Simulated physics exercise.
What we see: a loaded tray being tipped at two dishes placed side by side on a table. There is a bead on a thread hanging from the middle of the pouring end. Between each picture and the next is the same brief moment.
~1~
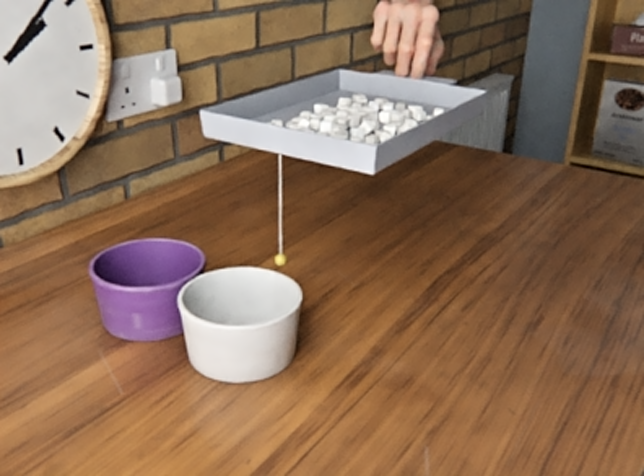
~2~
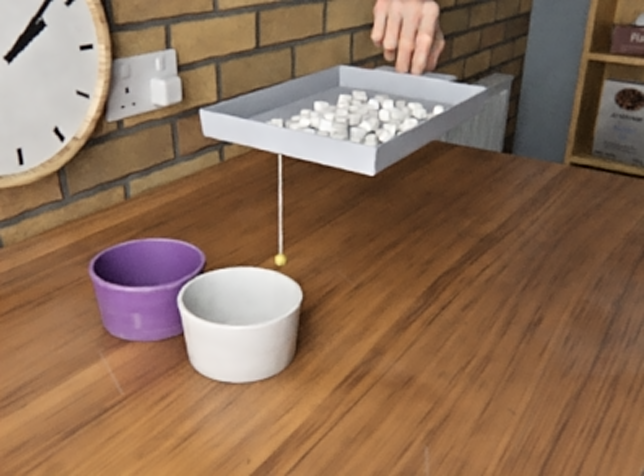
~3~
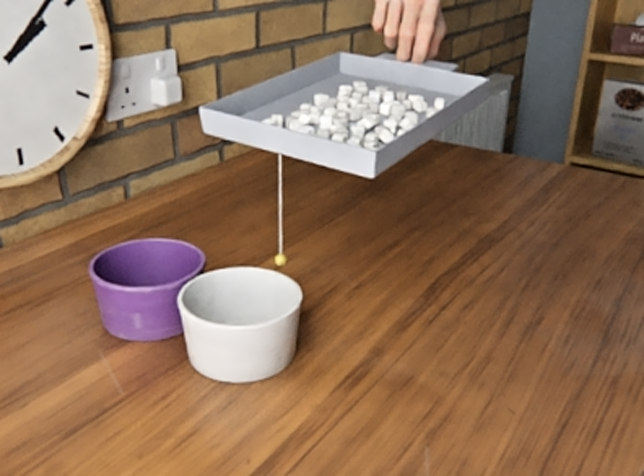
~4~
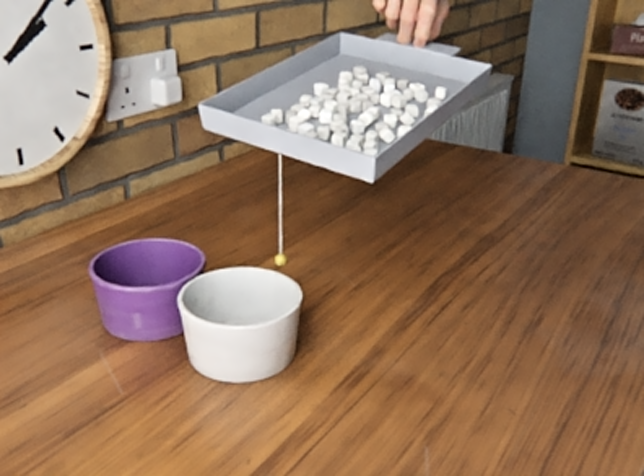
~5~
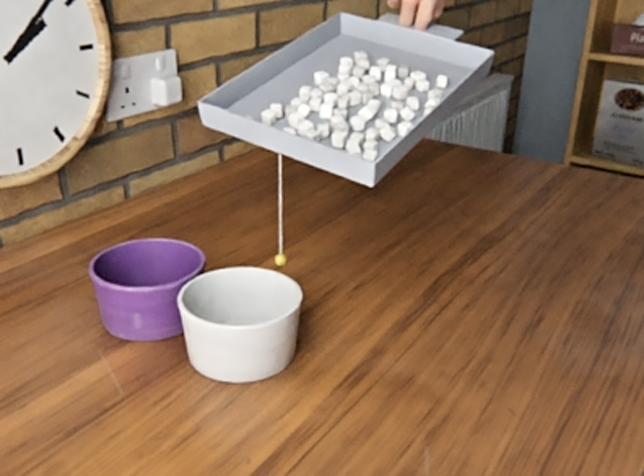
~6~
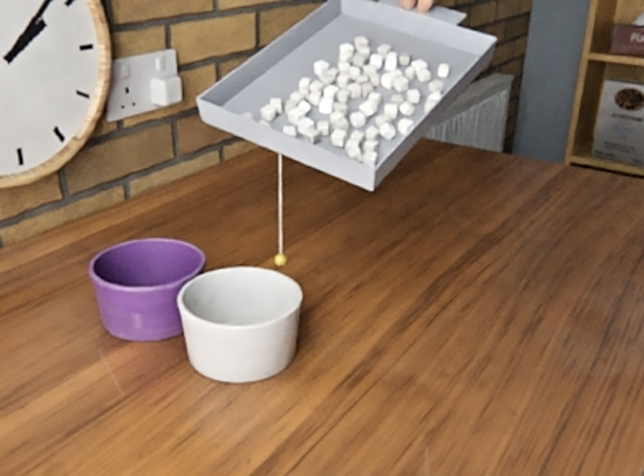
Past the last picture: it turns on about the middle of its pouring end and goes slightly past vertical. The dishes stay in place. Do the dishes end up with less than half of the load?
Yes, they get under half.
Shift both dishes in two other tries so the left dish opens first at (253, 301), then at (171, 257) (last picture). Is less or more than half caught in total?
First try: A majority; second try: A minority.
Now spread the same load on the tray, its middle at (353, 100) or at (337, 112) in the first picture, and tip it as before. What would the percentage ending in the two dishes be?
Estimate: 0 % first, 20 % second.
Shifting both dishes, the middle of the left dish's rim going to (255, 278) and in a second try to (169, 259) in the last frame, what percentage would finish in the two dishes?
60 %, 20 %.
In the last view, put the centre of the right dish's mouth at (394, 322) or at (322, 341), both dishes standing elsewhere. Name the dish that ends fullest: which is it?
The first time it's the right member, the second time the right member.
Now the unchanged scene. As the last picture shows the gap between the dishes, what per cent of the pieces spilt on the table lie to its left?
Estimate: About 0 percent.
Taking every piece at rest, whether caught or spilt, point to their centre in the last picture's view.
It settles centred around (334, 390).
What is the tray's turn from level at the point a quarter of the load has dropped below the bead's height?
At roughly 120°.
Just after the last frame, tray tipped steeply; every one on the tray.
A moment on, tray tipped past a quarter turn; every one on the tray.
Further on, tray tipped past a quarter turn; about a tenth in the right dish; the larger part outside both.
When it is over, tray tipped past a quarter turn; about a tenth in the right dish; not one in the left dish; the larger part outside both.
